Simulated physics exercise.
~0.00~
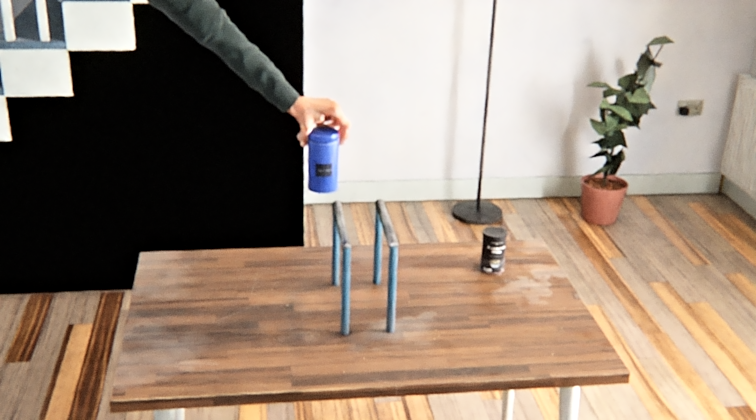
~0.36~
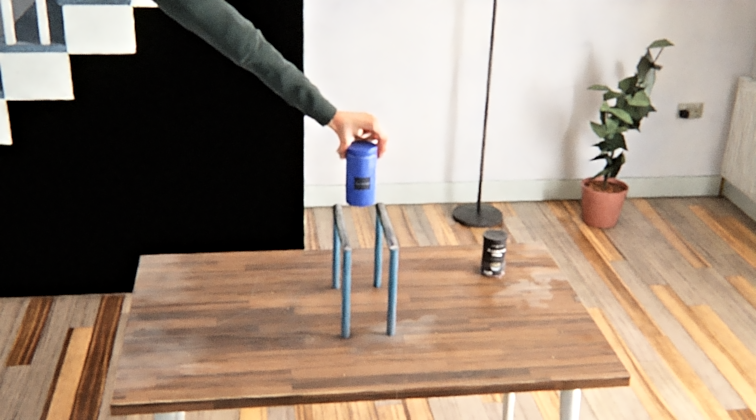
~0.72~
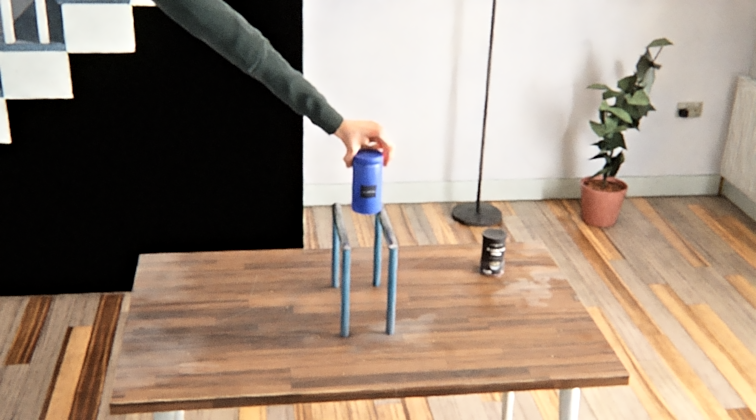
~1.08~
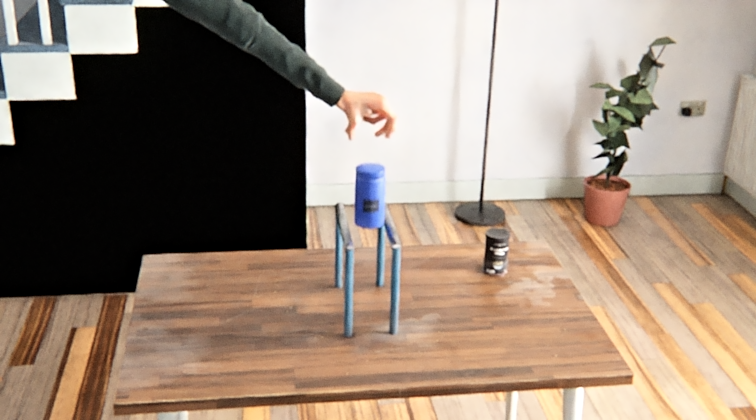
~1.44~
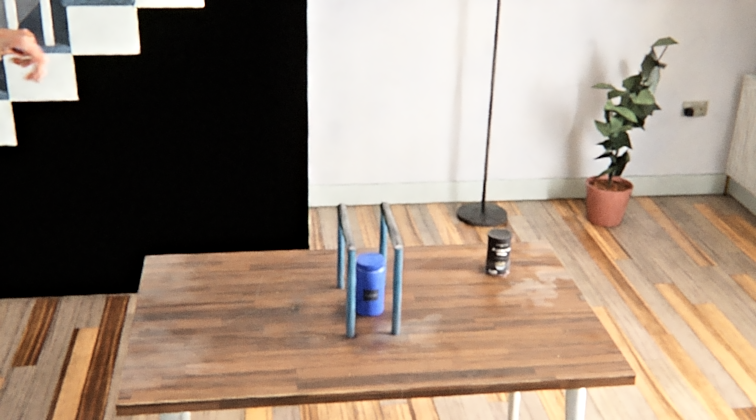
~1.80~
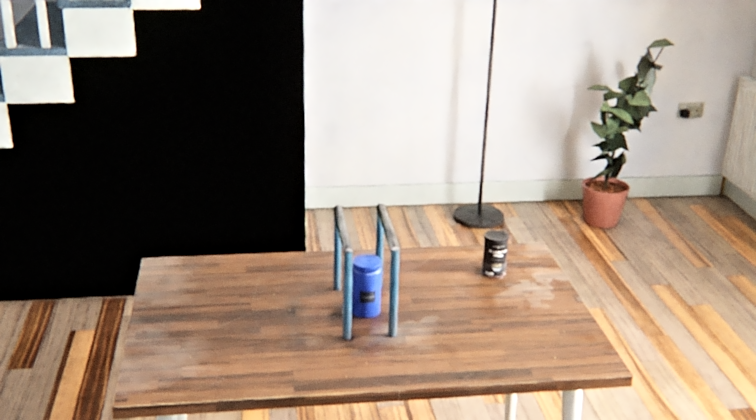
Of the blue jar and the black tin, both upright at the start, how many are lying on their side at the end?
None of them are. The blue jar stands upright between the supports, and the black tin is still upright in its place.
